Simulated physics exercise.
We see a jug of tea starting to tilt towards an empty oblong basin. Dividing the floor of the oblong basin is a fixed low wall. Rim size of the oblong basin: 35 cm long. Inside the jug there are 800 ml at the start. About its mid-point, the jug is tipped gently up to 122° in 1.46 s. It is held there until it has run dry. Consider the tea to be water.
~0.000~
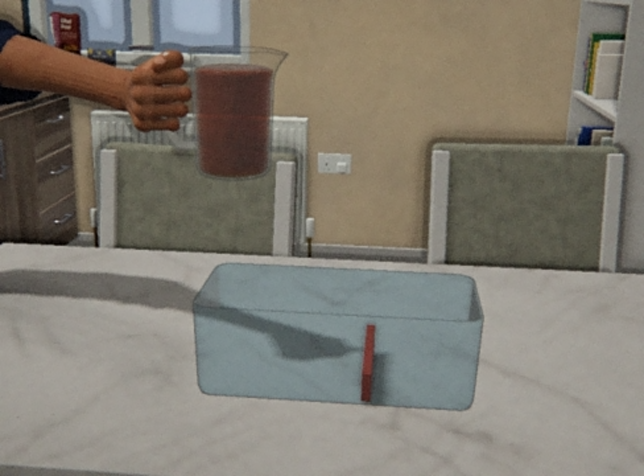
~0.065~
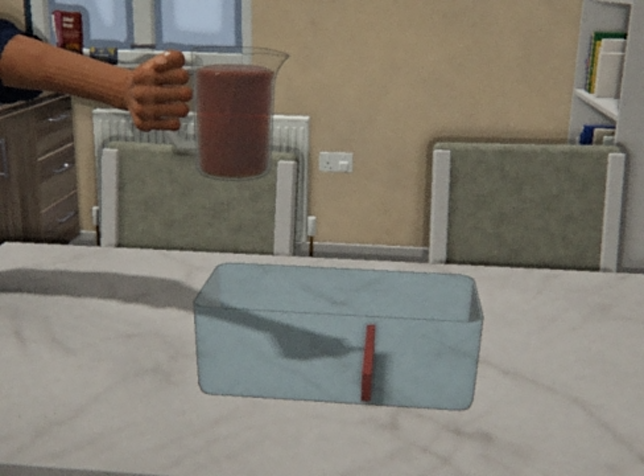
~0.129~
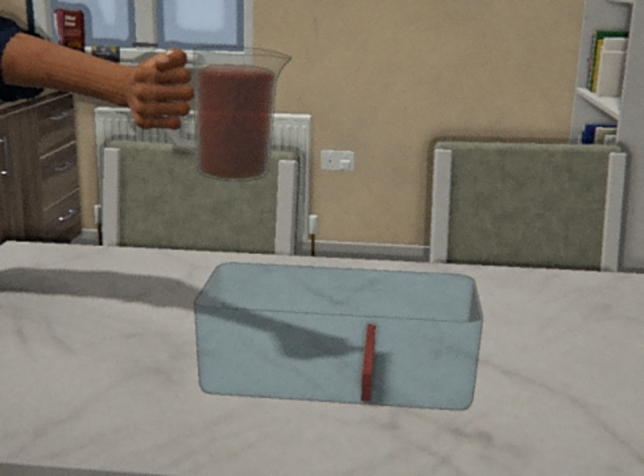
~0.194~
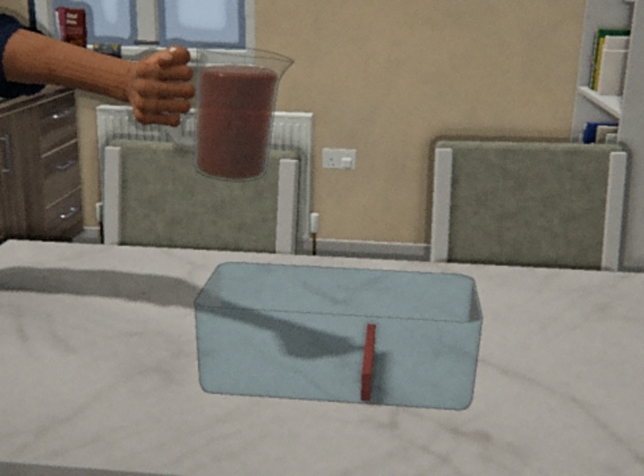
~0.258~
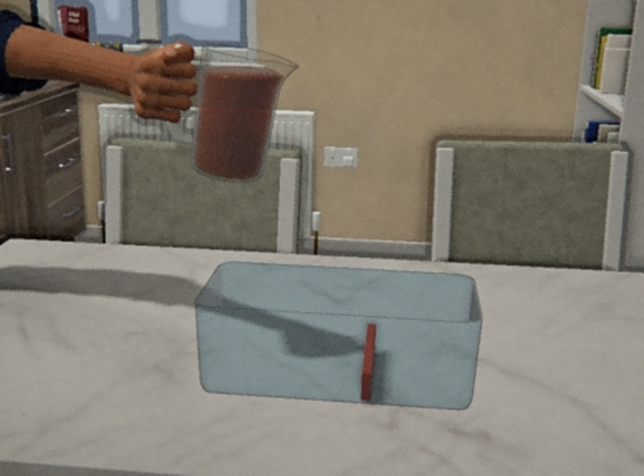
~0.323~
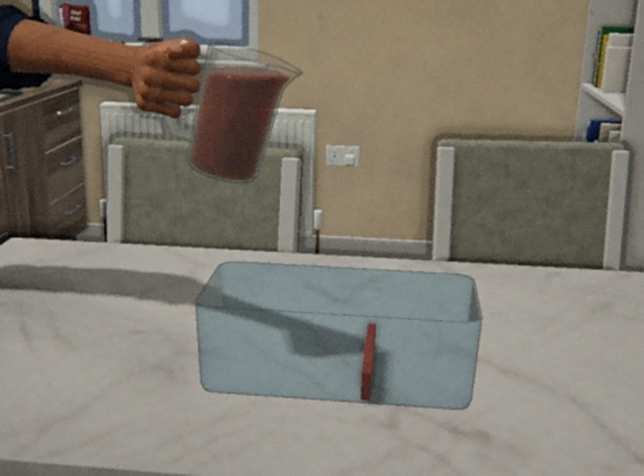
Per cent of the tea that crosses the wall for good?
47 per cent.
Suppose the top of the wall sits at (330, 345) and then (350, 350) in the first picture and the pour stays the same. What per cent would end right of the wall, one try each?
85 in a hundred, followed by 70 in a hundred.
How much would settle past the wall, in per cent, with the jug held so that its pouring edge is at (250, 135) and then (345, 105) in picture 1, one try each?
Try 1: Approx. 5 %; try 2: Approx. 85 %.
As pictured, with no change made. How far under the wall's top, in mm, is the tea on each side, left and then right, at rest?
Left about 26 mm, right about 20 mm.
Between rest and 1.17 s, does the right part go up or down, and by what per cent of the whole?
Looks like it went upward, around 10 per cent.
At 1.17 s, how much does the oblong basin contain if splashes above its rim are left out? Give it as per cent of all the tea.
52 per cent or thereabouts.
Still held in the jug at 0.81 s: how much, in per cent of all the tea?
Close to 80 percent of the liquid remains at that time.
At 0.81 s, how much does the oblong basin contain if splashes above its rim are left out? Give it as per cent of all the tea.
4 %, more or less.
By 0.81 s the tilt is 72° and 81 per cent is still to pour, 1 is left of the wall and 3 right of it.
By 1.17 s the tilt is 111° and 21 per cent is still to pour, 16 is left of the wall and 36 right of it.
By 1.55 s the tilt is 122° and 0 per cent is still to pour, 49 is left of the wall and 46 right of it.
By 1.96 s the tilt is 122° and 0 per cent is still to pour, 50 is left of the wall and 47 right of it.
At rest 50 per cent lies left of the wall, 47 right of it and 3 outside.
